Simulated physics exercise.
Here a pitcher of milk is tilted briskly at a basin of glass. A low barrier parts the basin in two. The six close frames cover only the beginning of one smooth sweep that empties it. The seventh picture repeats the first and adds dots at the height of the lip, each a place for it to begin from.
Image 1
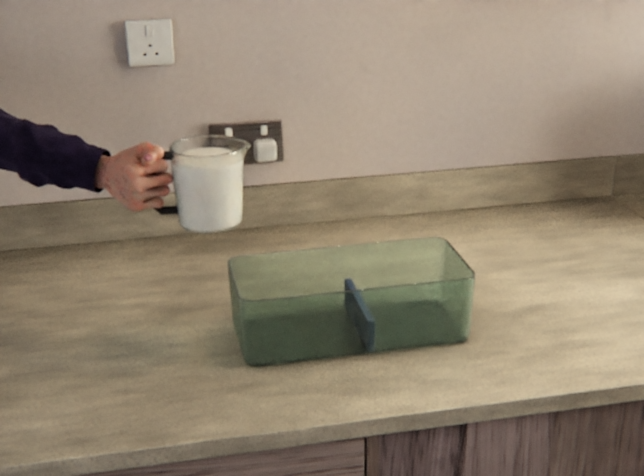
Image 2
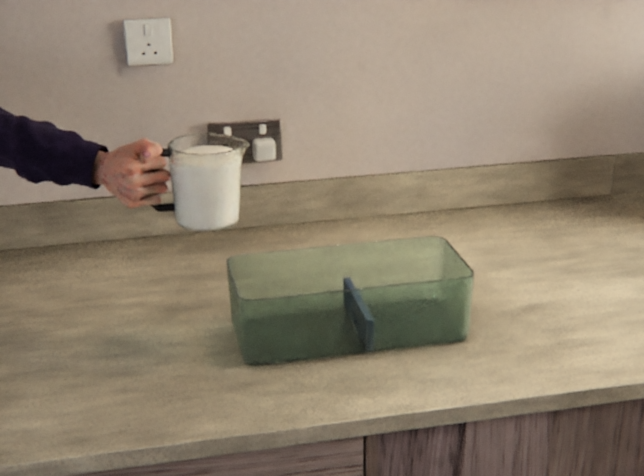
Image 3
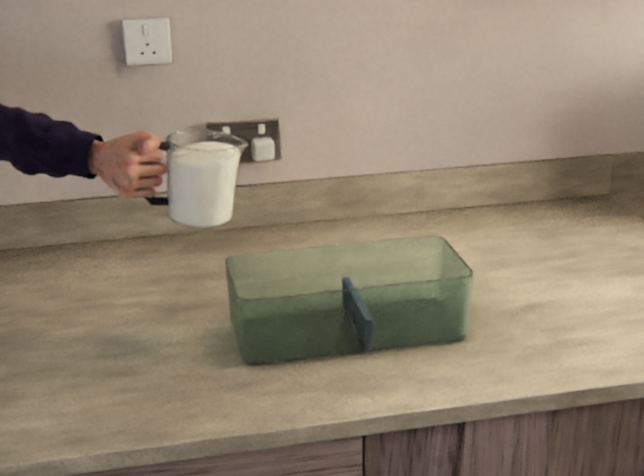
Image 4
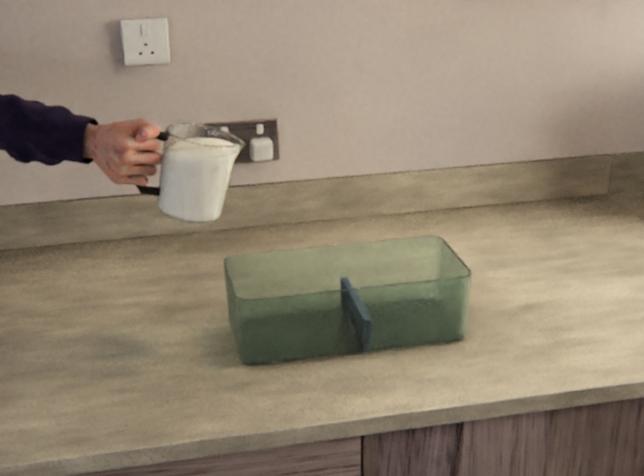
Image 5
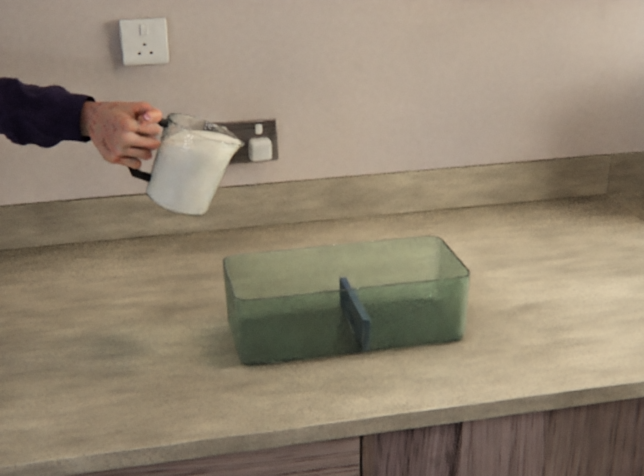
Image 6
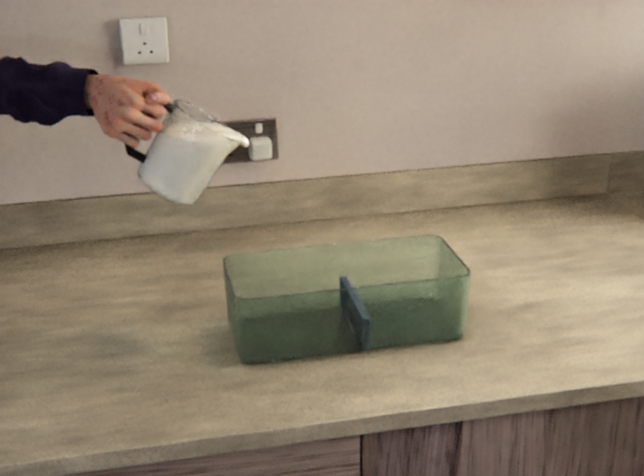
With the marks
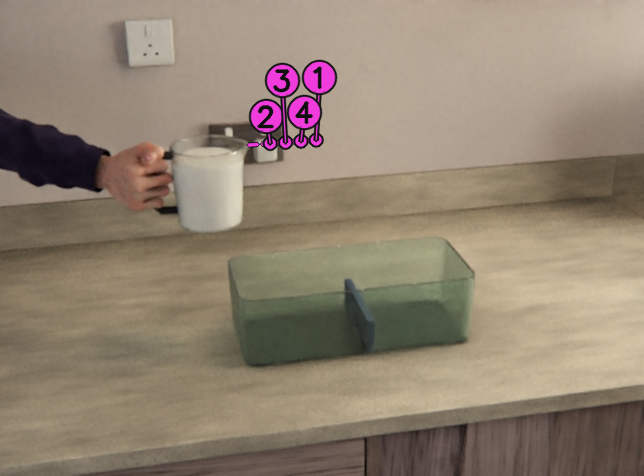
A hand held a clear pitcher of milk above and to the left of a greenish glass basin with a low divider, then tilted it rightward until milk reached over the lip.
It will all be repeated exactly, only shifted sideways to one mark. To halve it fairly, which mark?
Use spot 2.
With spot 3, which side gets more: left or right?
More ends on the right.
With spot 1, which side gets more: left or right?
The right side.
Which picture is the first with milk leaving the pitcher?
In picture 6.
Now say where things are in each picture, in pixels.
In the first frame, upright, lip at (249, 145); basin from (244, 365) to (469, 338); top of the wall at (359, 298); nothing has left yet.
In the second frame, upright, lip at (247, 144); nothing has left yet.
In the third frame, tipped about 6°, lip at (246, 143); nothing has left yet.
In the fourth frame, tipped about 13°, lip at (244, 143); nothing has left yet.
In the fifth frame, tipped about 23°, lip at (242, 143); nothing has left yet.
In the sixth frame, tipped about 34°, lip at (242, 142); milk is over the lip, down to (242, 142).
On the marked copy, 1 at (316, 140); 2 at (270, 143); 3 at (285, 142); 4 at (300, 141).
For spot 1, about 6 % ends left of the wall and 90 % right of it; 4 % is lost outside.
For spot 2, about 46 % ends left of the wall and 50 % right of it; 4 % is lost outside.
For spot 3, about 16 % ends left of the wall and 80 % right of it; 4 % is lost outside.
For spot 4, about 7 % ends left of the wall and 89 % right of it; 4 % is lost outside.
